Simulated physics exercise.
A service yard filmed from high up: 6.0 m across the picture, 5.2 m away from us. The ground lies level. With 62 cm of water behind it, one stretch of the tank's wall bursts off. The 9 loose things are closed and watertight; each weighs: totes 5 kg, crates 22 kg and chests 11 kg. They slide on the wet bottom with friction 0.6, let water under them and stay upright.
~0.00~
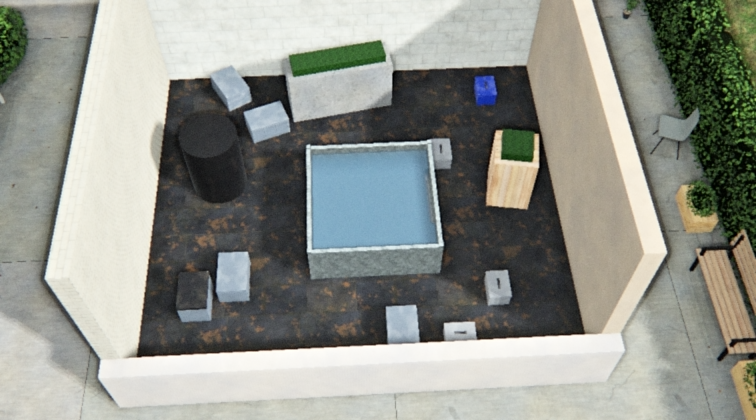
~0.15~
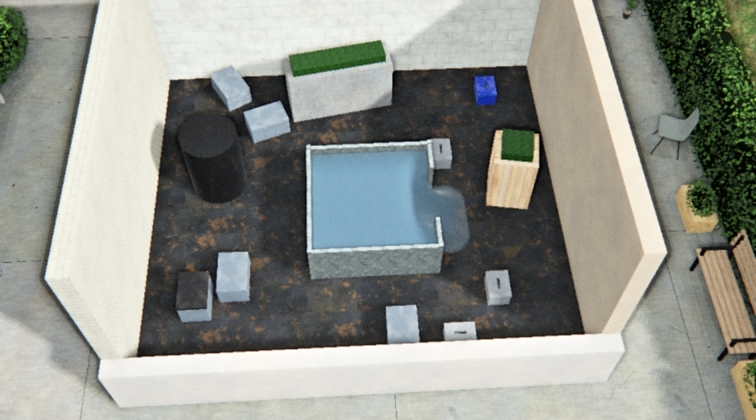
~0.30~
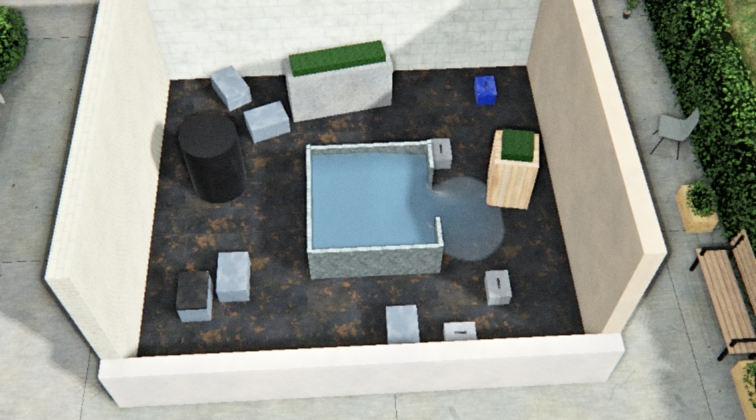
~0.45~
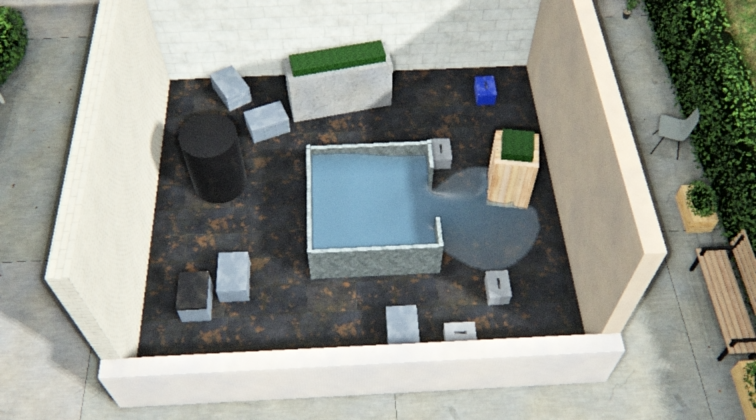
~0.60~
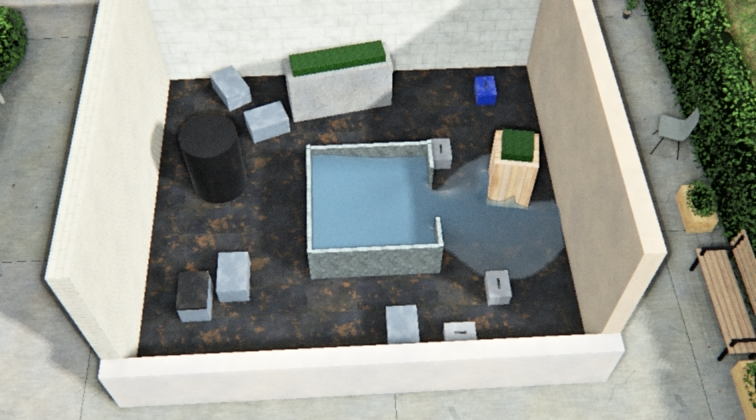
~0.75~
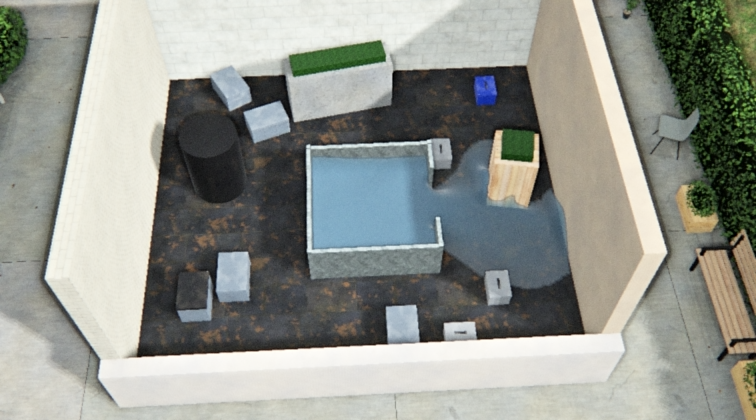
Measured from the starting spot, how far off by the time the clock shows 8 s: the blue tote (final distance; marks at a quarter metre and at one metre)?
The blue tote gets carried off.
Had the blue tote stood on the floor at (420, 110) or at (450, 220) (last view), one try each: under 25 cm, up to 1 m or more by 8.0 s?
In turn: It ends far away; it travels far.
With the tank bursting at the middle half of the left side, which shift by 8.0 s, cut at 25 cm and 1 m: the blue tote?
Then the blue tote barely shifts.
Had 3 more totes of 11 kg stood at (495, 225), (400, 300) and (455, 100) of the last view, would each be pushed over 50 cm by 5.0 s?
In turn: Past it, over, more.
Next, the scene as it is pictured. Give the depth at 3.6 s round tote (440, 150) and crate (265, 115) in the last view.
Roughly 2 and 0 cm.
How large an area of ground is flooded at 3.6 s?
Roughly 18 m2.
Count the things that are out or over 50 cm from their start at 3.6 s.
I count 3.
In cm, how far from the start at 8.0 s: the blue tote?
About 350 cm.
After 1.6 s the blue tote is near (486, 78), 0.2 m from its start, aground; 0 afloat.
After 3.6 s the blue tote is near (434, 100), 0.9 m from its start, aground; 1 afloat.
After 5.6 s the blue tote is near (351, 155), 2.6 m from its start, aground; 2 afloat.
After 8.0 s the blue tote is near (274, 145), 3.5 m from its start, afloat; 3 afloat.
